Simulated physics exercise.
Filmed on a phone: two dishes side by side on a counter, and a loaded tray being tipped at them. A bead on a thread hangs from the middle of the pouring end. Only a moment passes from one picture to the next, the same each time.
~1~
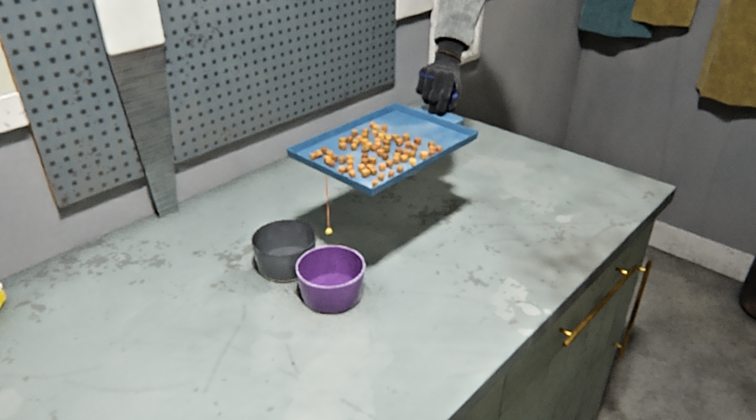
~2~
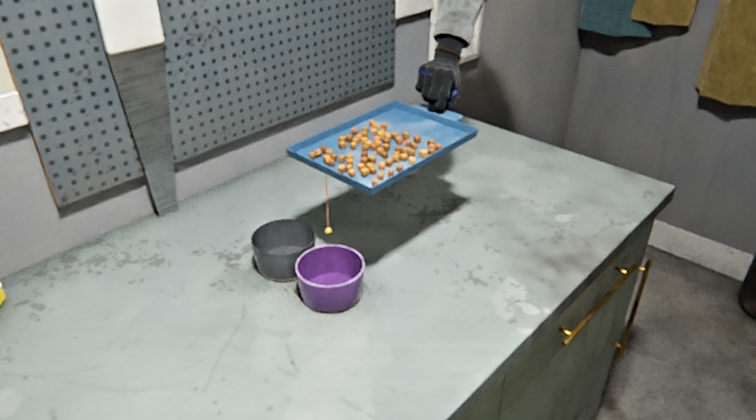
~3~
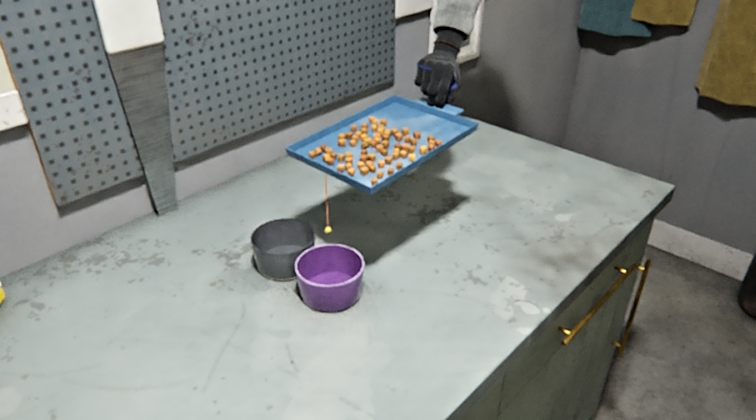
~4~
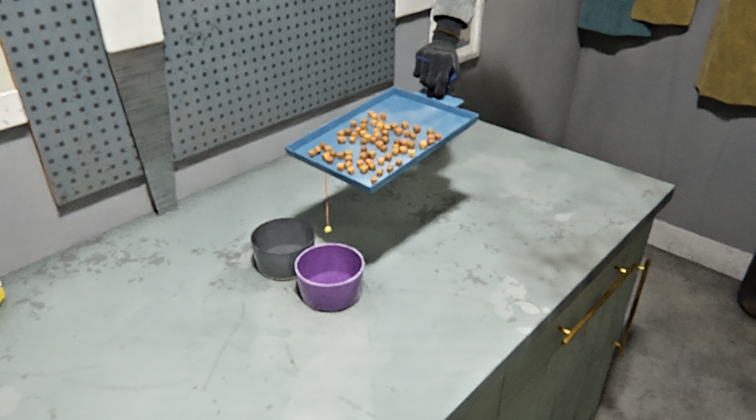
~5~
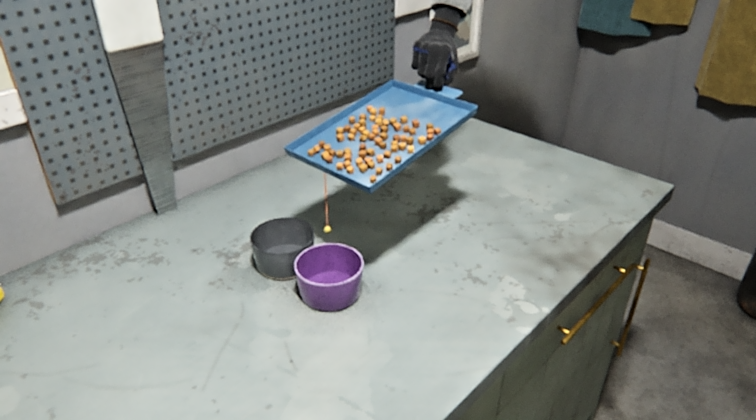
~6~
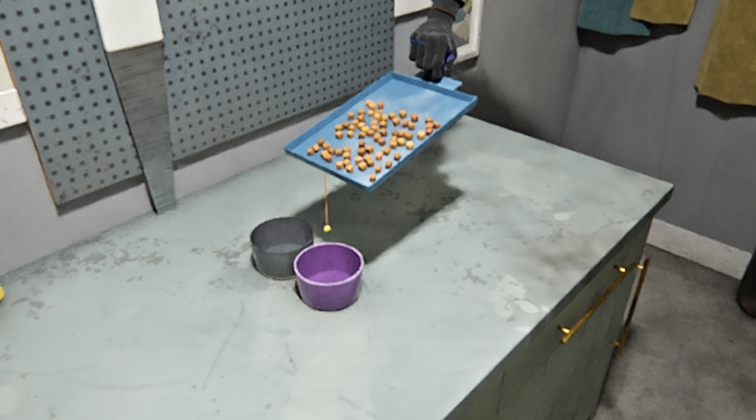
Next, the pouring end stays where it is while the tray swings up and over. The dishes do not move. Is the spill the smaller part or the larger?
Caught overall: More than half.
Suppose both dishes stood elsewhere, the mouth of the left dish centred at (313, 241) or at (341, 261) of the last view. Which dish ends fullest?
The first try: The left-hand dish. The second: The left one.
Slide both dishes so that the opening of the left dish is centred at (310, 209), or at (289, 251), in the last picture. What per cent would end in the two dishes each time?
The first gives 0 %, the second 80 %.
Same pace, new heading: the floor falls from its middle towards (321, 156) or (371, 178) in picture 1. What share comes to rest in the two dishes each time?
In turn 60 and 50 in a hundred.
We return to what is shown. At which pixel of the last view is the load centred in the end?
Roughly at (302, 275).
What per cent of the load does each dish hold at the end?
Left dish near 40 in a hundred; right dish near 40.
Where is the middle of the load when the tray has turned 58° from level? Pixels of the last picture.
Roughly at (334, 157).
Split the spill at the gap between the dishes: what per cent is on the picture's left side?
Roughly 90 in a hundred.
Just after the last frame, tray tipped steeply; almost all on the tray; just a few in the left dish; just a few in the air.
A moment on, tray tipped right over; almost all on the tray; just a few in the right dish; about a tenth in the left dish.
Further on, tray tipped past a quarter turn; roughly half in the right dish; roughly a third in the left dish; about a tenth outside both.
When it is over, tray tipped past a quarter turn; roughly half in the right dish; roughly a third in the left dish; about a tenth outside both.
